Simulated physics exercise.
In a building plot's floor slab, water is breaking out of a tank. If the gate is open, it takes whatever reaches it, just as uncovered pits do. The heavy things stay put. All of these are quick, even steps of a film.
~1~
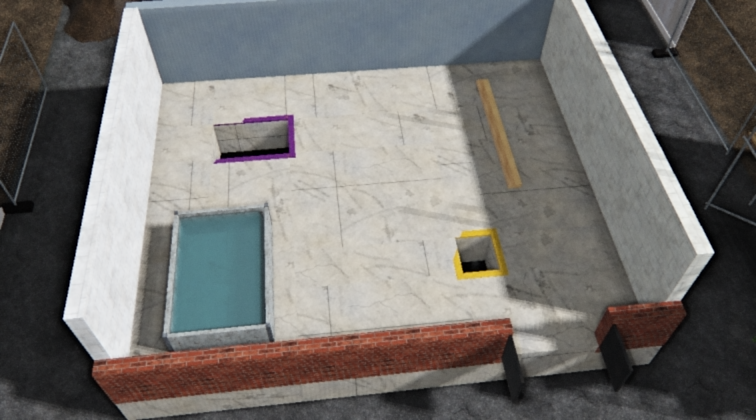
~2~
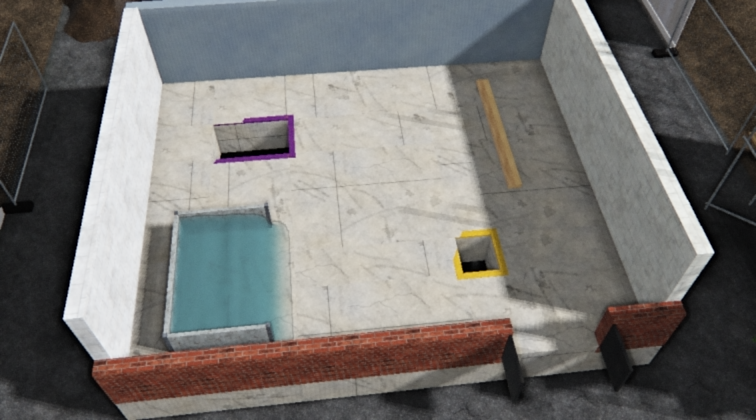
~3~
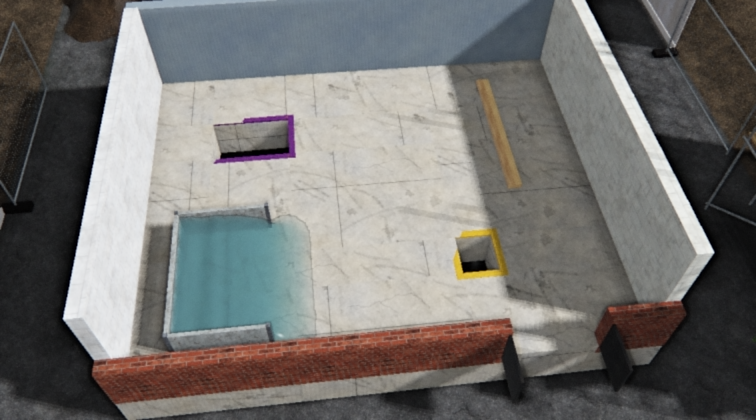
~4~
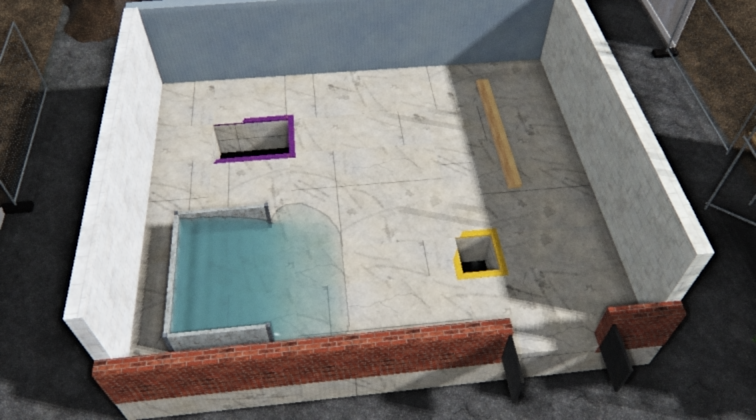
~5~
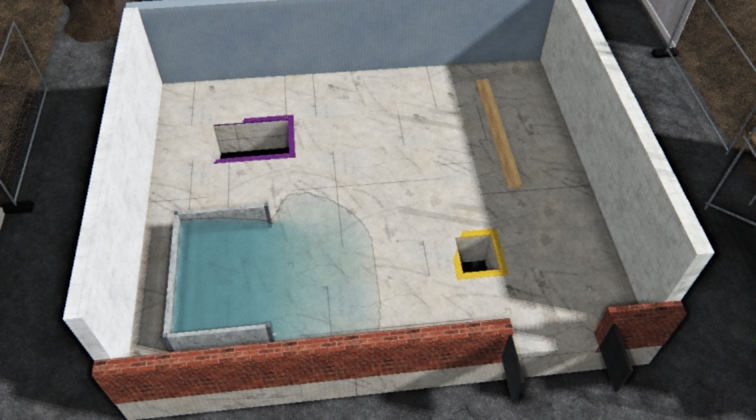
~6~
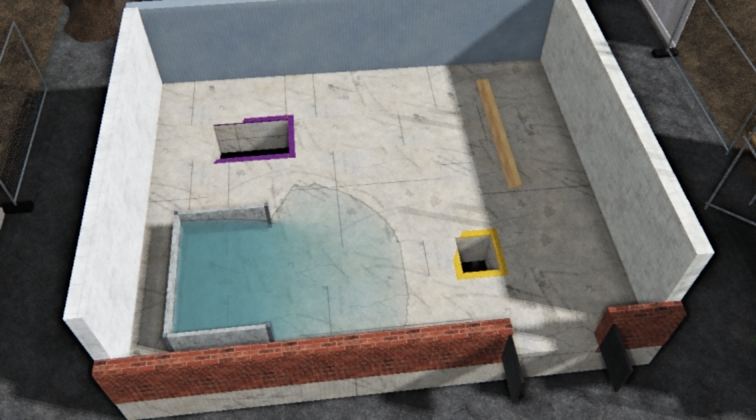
Teal water spreads rightward from a tank at the lower left of a walled pale floor after its right side opens, forming a widening rounded sheet across the slab between a purple-edged pit and a yellow-edged one.
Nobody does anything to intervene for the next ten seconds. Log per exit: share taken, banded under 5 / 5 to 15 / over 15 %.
Log - gate: 5 to 15 %; purple pit: Under 5 %; yellow pit: Over 15 %.
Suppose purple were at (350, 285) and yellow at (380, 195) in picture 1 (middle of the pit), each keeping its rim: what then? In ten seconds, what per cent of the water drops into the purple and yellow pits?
Roughly: Purple pit 50 %, yellow pit 10 %.
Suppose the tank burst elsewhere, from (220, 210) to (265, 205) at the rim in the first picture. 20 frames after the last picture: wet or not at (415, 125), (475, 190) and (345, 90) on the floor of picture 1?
So the first one is drenched, the next left untouched, and the last drenched.
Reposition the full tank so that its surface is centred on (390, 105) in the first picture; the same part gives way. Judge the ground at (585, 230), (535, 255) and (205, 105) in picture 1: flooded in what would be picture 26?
As listed: Covered, covered, no water.
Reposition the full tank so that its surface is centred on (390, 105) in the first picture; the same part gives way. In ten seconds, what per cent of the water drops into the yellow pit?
Share in the yellow pit - 10 in a hundred.
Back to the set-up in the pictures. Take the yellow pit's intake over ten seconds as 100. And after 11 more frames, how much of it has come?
My estimate: Close to 30 per cent.
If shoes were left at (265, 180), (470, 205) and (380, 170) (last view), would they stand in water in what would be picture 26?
Points in order - 1: Unwetted; 2: Inundated; 3: Inundated.
A moment on, water covers 25 % of the floor; the gate 0 %, the purple pit 0 %, the yellow pit 2 %.
Next, water covers 40 % of the floor; the gate 0 %, the purple pit 0 %, the yellow pit 8 %.
Then, water covers 50 % of the floor; the gate 2 %, the purple pit 0 %, the yellow pit 14 %.
Later, water covers 55 % of the floor; the gate 6 %, the purple pit 0 %, the yellow pit 19 %.
In the end, water covers 55 % of the floor; the gate 11 %, the purple pit 0 %, the yellow pit 25 %.
